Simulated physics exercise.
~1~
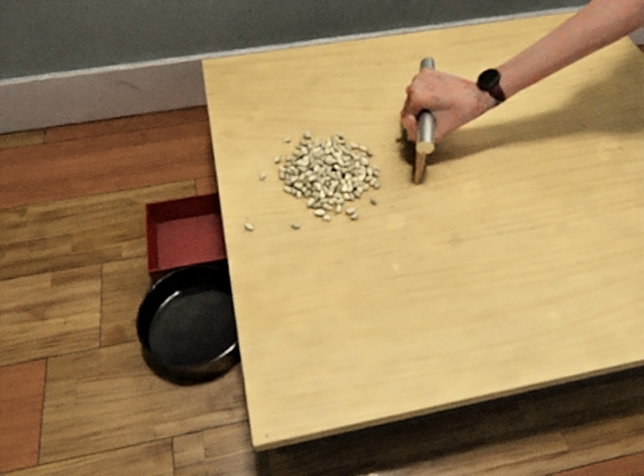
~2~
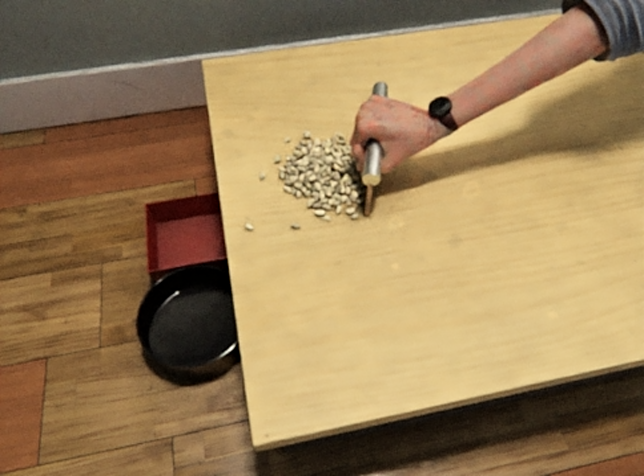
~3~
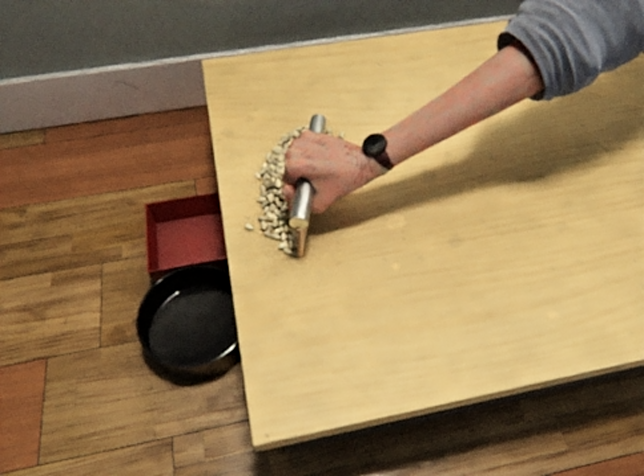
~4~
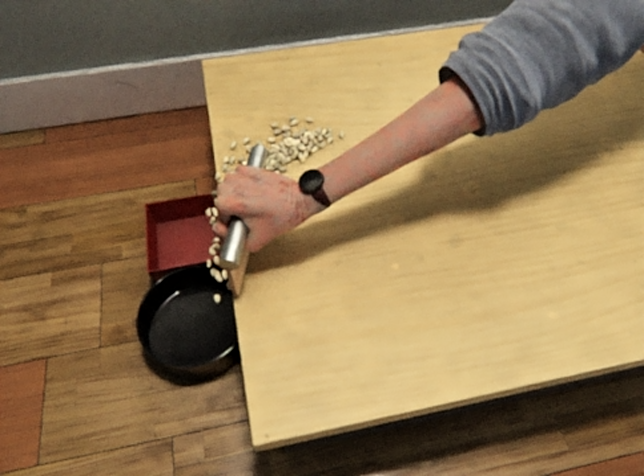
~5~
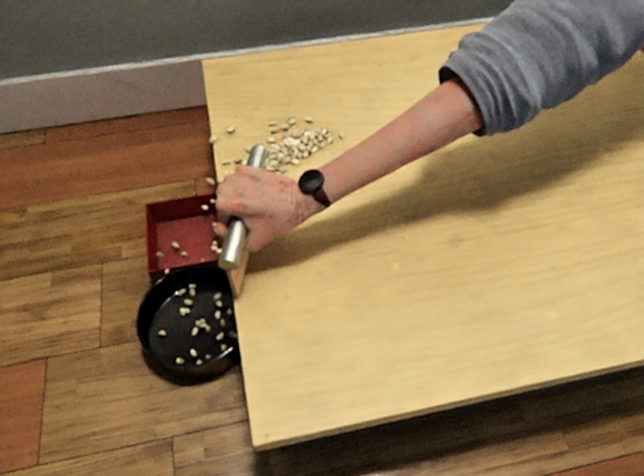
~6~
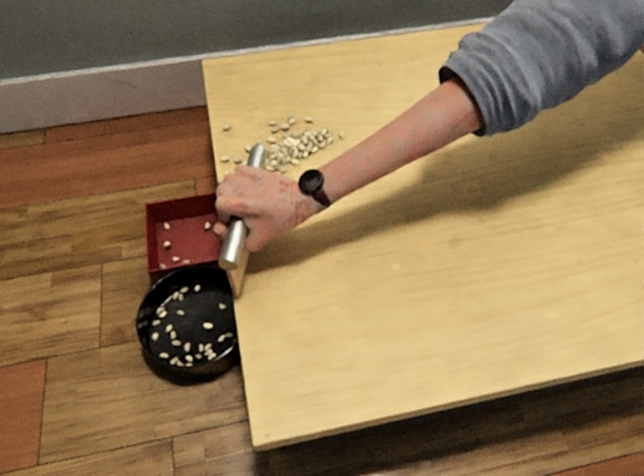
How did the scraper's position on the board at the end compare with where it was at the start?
At the start the scraper was to the right of the bean pile, toward the upper part of the board. By the end it was farther left and lower, at the board's left edge beside the black pot and red tin.
A hand pushed a scraper left and slightly down across a pale wooden board, sweeping into a pile of white beans, and stopped at the edge. Some beans dropped into the black pot and fewer into the red tin, but most stayed on the board.
